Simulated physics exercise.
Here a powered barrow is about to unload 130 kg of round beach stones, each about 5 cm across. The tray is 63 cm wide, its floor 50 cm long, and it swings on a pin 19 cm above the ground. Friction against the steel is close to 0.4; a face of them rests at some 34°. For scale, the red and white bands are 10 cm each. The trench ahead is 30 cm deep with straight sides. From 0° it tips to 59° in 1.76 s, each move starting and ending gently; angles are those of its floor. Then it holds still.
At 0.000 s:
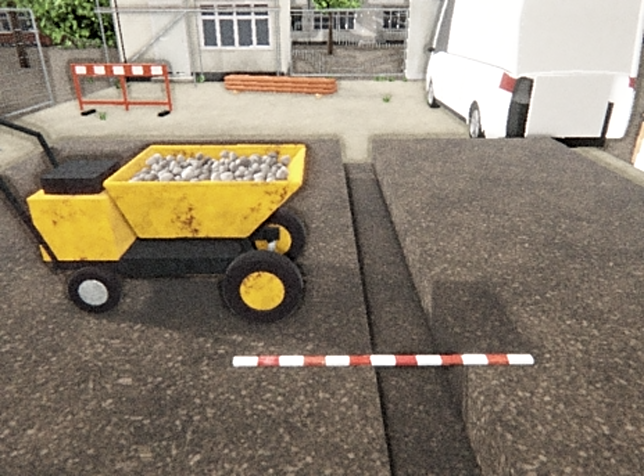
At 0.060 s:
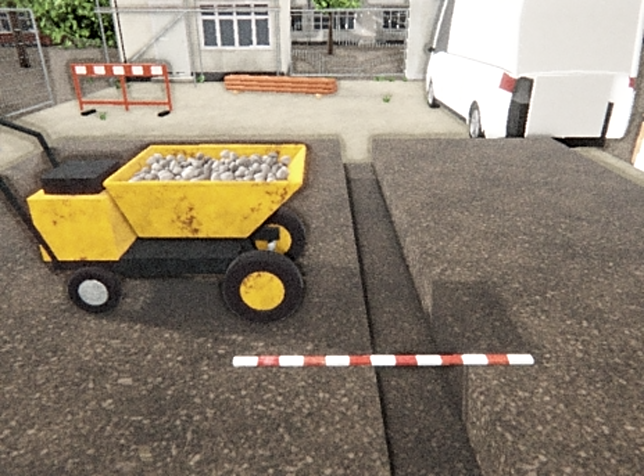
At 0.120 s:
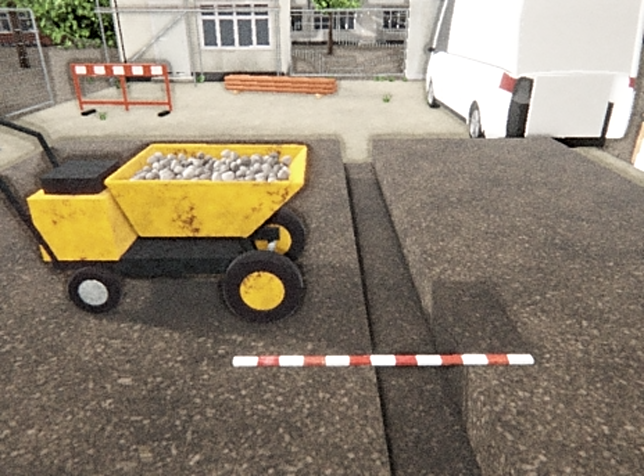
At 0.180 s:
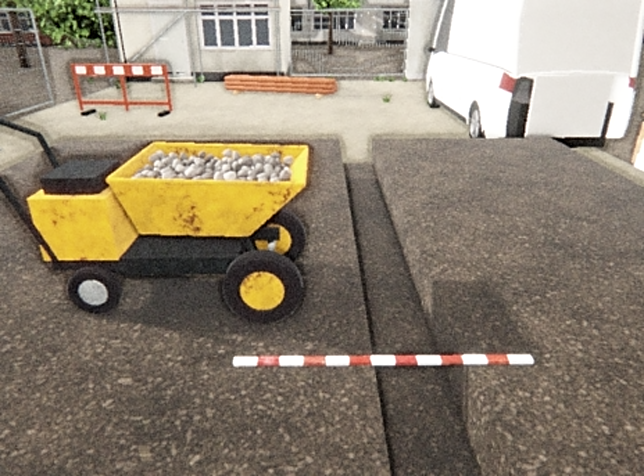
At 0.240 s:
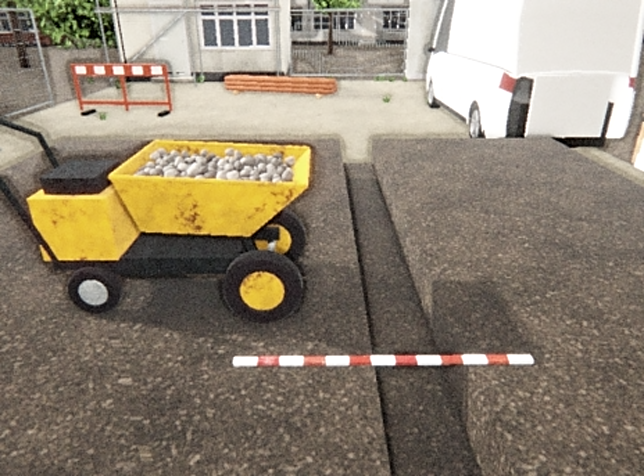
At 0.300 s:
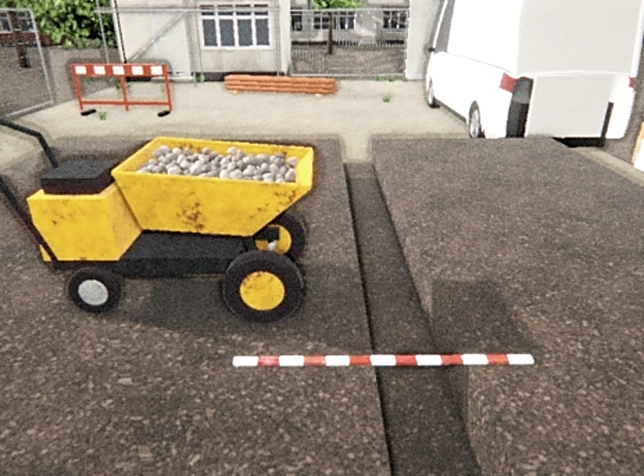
A yellow powered barrow beside a trench slowly tilts its stone-filled tray slightly to the right.
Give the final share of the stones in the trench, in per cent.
Close to 95 in a hundred.
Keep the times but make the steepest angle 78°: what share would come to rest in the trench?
Then about 100 per cent.
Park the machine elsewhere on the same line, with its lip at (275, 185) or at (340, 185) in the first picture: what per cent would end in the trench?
First some 100, then 55 per cent.
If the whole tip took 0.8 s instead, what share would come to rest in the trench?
Then about 80 per cent.
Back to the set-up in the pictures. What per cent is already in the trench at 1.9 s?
Some 40 per cent.
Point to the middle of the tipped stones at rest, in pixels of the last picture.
Near (404, 322).
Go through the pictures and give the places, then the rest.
The first frame shows lip at (300, 184), floor tilted 0°, highest stones at (228, 162).
The second frame shows lip at (301, 184), floor tilted 0°, highest stones at (228, 162); the stones move at 0.1 m/s on average.
The third frame shows lip at (302, 184), floor tilted 1°, highest stones at (216, 162); the stones move at 0.1 m/s on average.
The fourth frame shows lip at (304, 185), floor tilted 2°, highest stones at (210, 161); the stones move at 0.2 m/s on average.
In the fifth frame, the tray is at 3°, its lip at (307, 186); the top of the load is at (198, 159); the stones move at 0.2 m/s on average.
The sixth frame shows lip at (310, 187), floor tilted 5°, highest stones at (182, 157); the stones move at 0.3 m/s on average.
After 1.3 s the floor is at 50°; 99 % in the tray, 1 % in the trench; the foremost stones are at (379, 229).
After 1.9 s the floor is at 59°; 58 % in the tray, 41 % in the trench, 1 % past the trench; the foremost stones are at (444, 287).
After 2.2 s the floor is at 59°; 30 % in the tray, 65 % in the trench, 4 % past the trench; the foremost stones are at (509, 289).
After 4.2 s the floor is at 59°; 0 % in the tray, 95 % in the trench, 5 % past the trench; the foremost stones are at (549, 295).
